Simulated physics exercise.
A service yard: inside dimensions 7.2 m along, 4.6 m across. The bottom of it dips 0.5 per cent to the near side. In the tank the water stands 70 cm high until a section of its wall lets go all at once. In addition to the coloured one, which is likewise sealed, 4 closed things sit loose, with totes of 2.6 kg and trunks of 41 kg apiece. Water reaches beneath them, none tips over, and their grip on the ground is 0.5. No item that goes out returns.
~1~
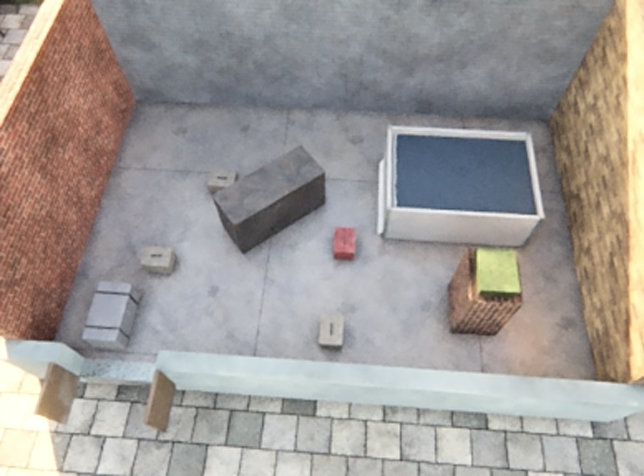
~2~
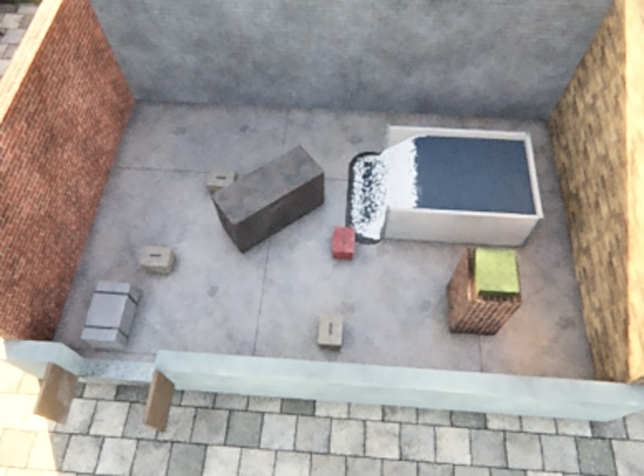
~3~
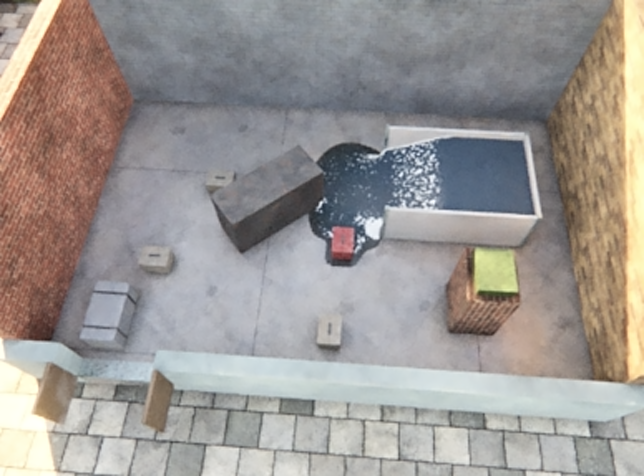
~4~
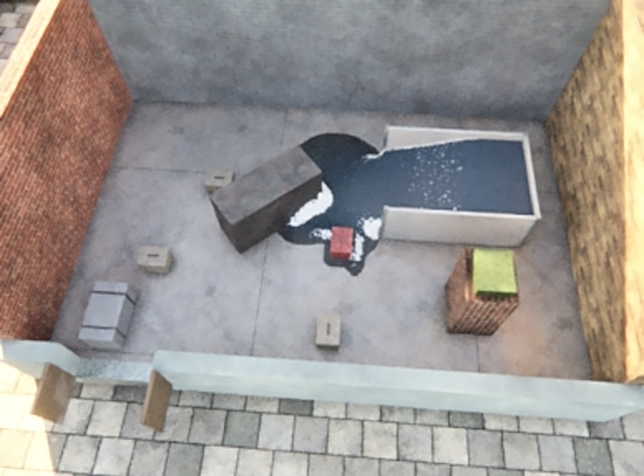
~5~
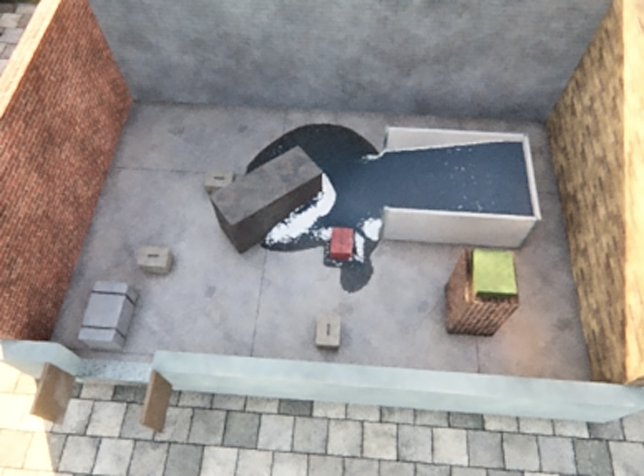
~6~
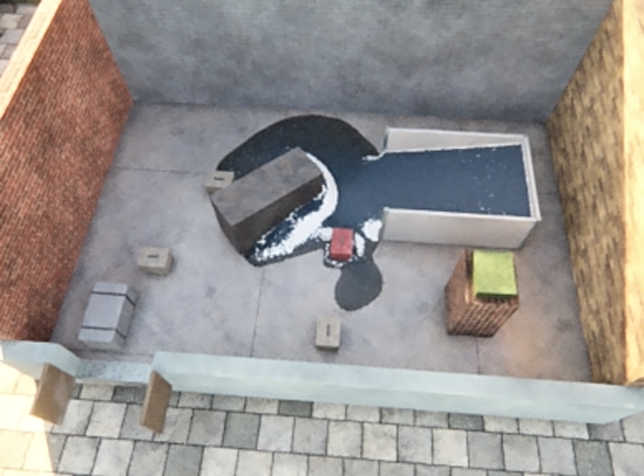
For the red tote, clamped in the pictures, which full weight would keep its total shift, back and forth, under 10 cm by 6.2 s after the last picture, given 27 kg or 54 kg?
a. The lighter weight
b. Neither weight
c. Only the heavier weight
(c) Only the heavier weight.
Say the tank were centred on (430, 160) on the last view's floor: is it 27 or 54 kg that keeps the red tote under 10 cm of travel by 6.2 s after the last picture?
Then, put simply, the lighter one does it.
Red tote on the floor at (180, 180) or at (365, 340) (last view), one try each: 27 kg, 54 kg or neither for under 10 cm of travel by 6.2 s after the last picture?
First spot: Light mass works; second spot: Light mass works.
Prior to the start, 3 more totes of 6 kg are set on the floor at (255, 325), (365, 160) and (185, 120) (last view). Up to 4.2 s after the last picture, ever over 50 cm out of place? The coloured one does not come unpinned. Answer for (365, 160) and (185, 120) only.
One after the other: Goes beyond it, then goes beyond it.
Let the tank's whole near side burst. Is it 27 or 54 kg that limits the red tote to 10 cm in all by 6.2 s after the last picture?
So the lighter choice.
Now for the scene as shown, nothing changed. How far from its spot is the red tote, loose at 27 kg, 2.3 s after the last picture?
100 cm.
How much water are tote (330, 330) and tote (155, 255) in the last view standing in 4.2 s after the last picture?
I'd estimate 4 cm for the first and 8 cm for the second.
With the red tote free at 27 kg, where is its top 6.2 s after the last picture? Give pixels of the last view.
Pixel estimate: Near (321, 301).
Then, 0.6 s after the last picture the red tote would be 24 cm from its start with 27 kg and 0 cm from its start with 54 kg; 9 cm of water round it then.
Then, 2.3 s after the last picture the red tote would be 97 cm from its start with 27 kg and 0 cm from its start with 54 kg; 7 cm of water round it then.
Then, 4.2 s after the last picture the red tote would be 97 cm from its start with 27 kg and 0 cm from its start with 54 kg; 4 cm of water round it then.
Then, 6.2 s after the last picture the red tote would be 97 cm from its start with 27 kg and 0 cm from its start with 54 kg; 5 cm of water round it then.
